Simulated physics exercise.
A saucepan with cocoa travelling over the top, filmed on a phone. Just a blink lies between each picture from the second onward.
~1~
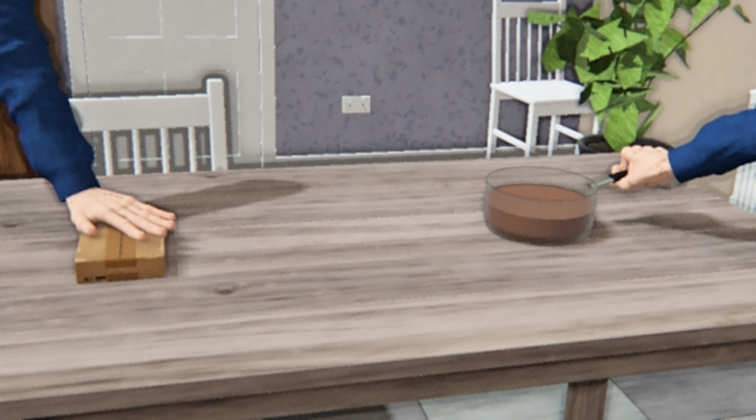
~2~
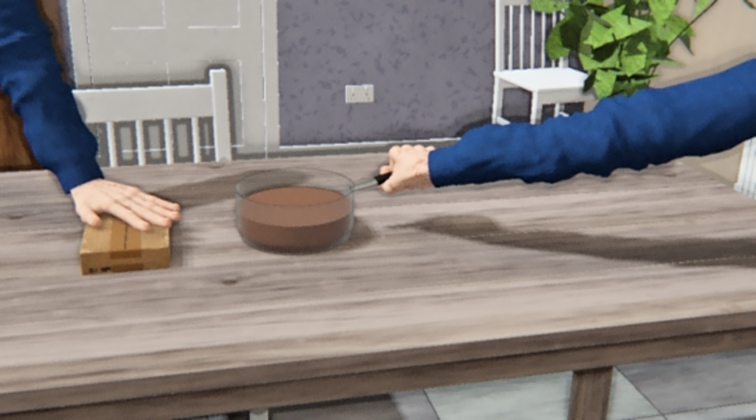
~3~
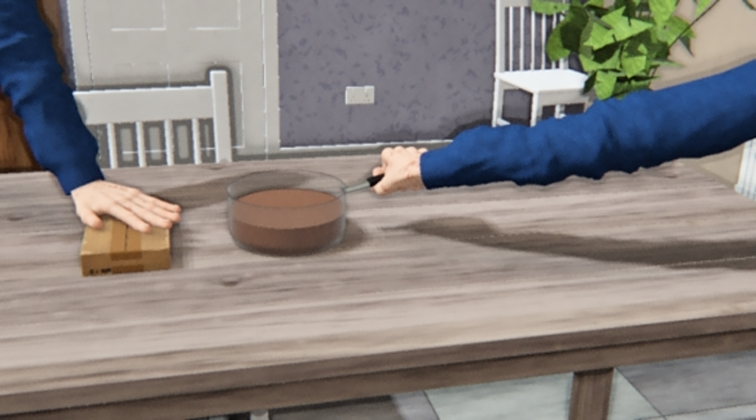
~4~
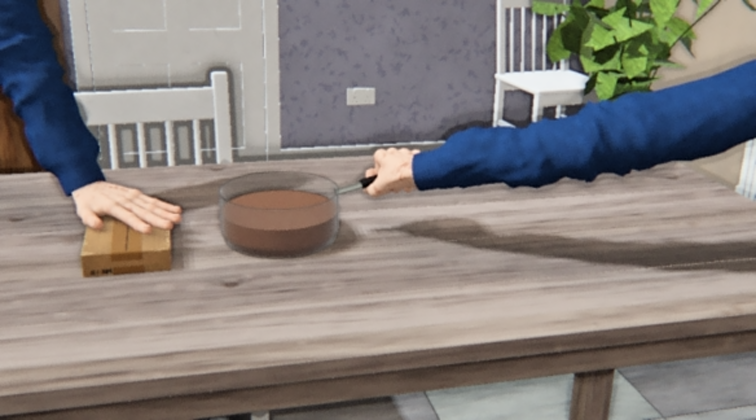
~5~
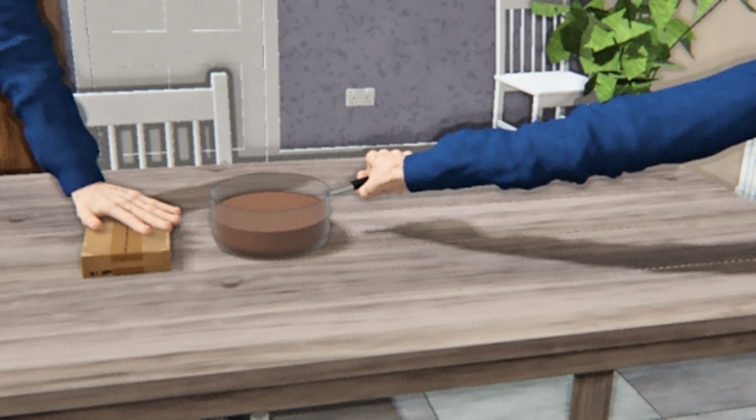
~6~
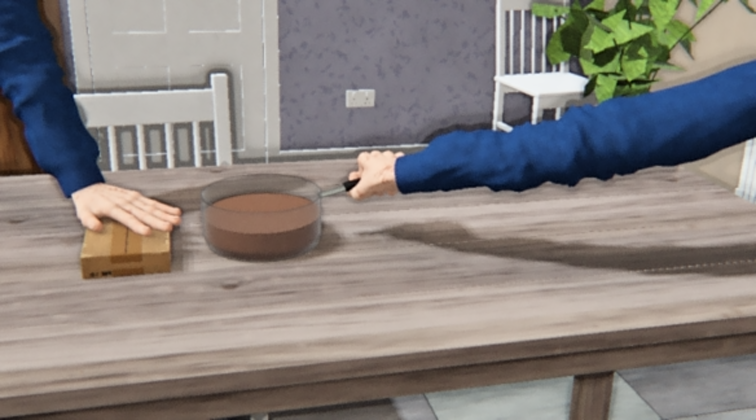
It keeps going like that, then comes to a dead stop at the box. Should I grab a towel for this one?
No, it all stays in.
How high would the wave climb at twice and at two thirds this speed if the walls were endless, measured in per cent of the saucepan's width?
About 20 and 5 per cent.
Soon after, the saucepan meets the box.
Later, the cocoa surges up the wall; the wave climbs under half way to the rim.
In the end, the saucepan stands at the box; nothing has left it.
